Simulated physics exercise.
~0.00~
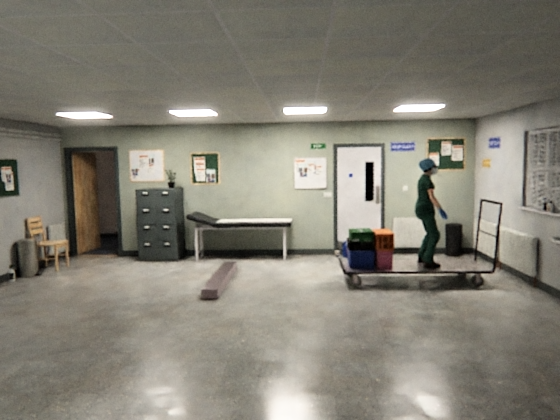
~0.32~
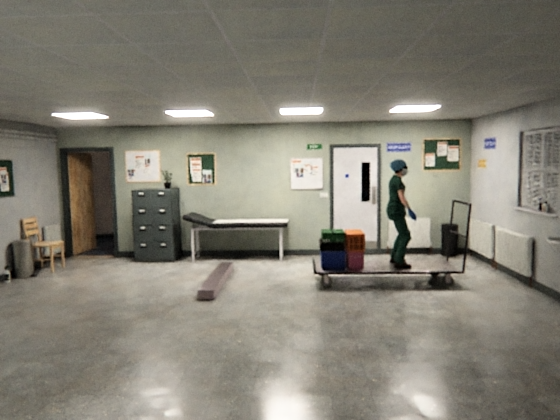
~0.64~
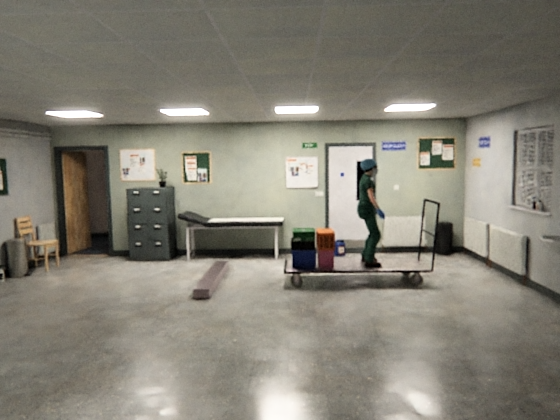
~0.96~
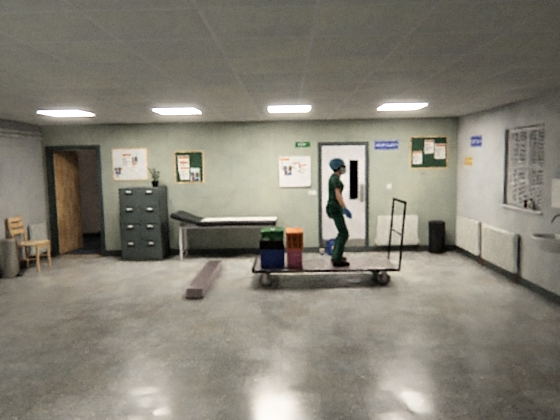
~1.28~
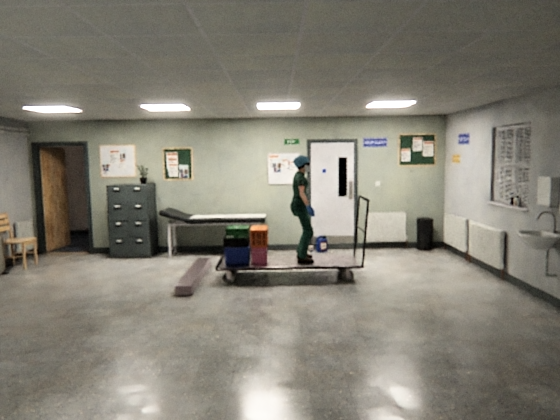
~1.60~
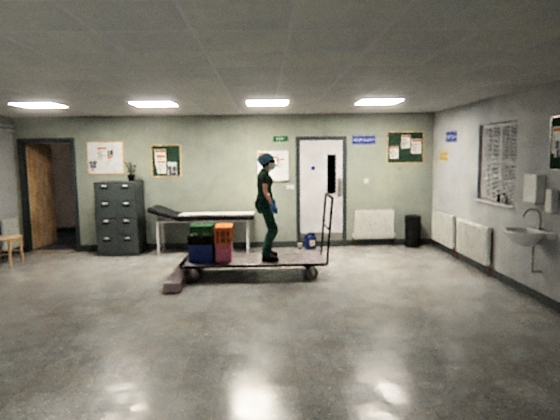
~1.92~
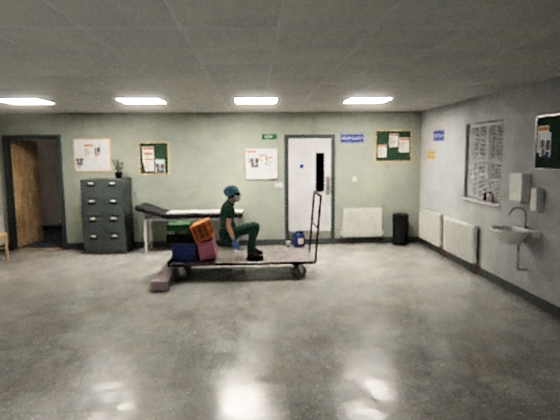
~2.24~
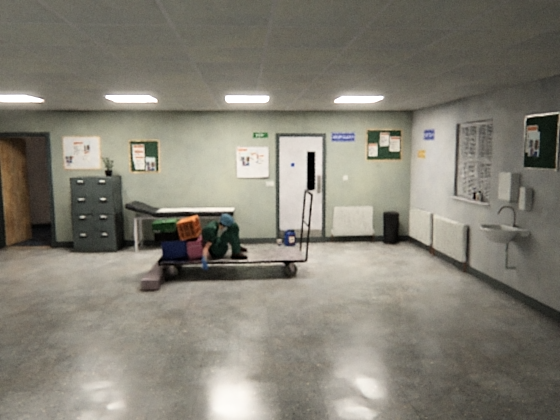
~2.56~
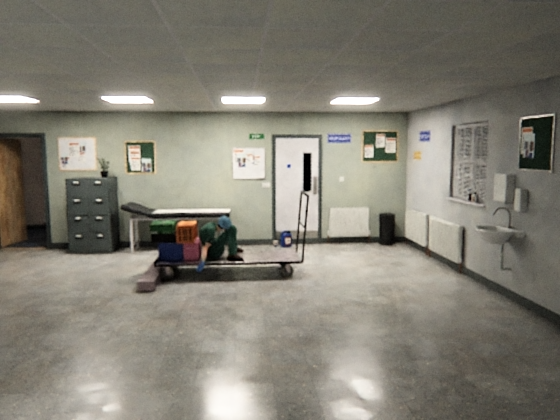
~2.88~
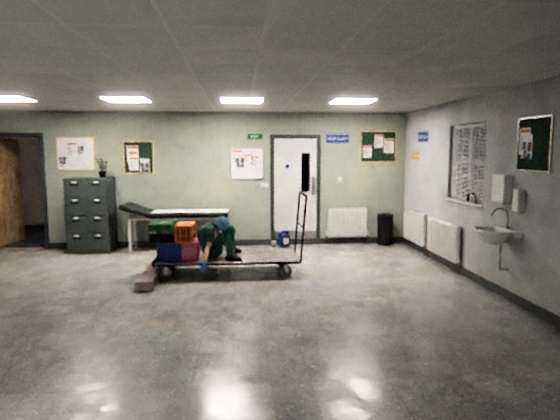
A trolley rolls left into a beam and stops, and its standing rider crumples onto the deck.
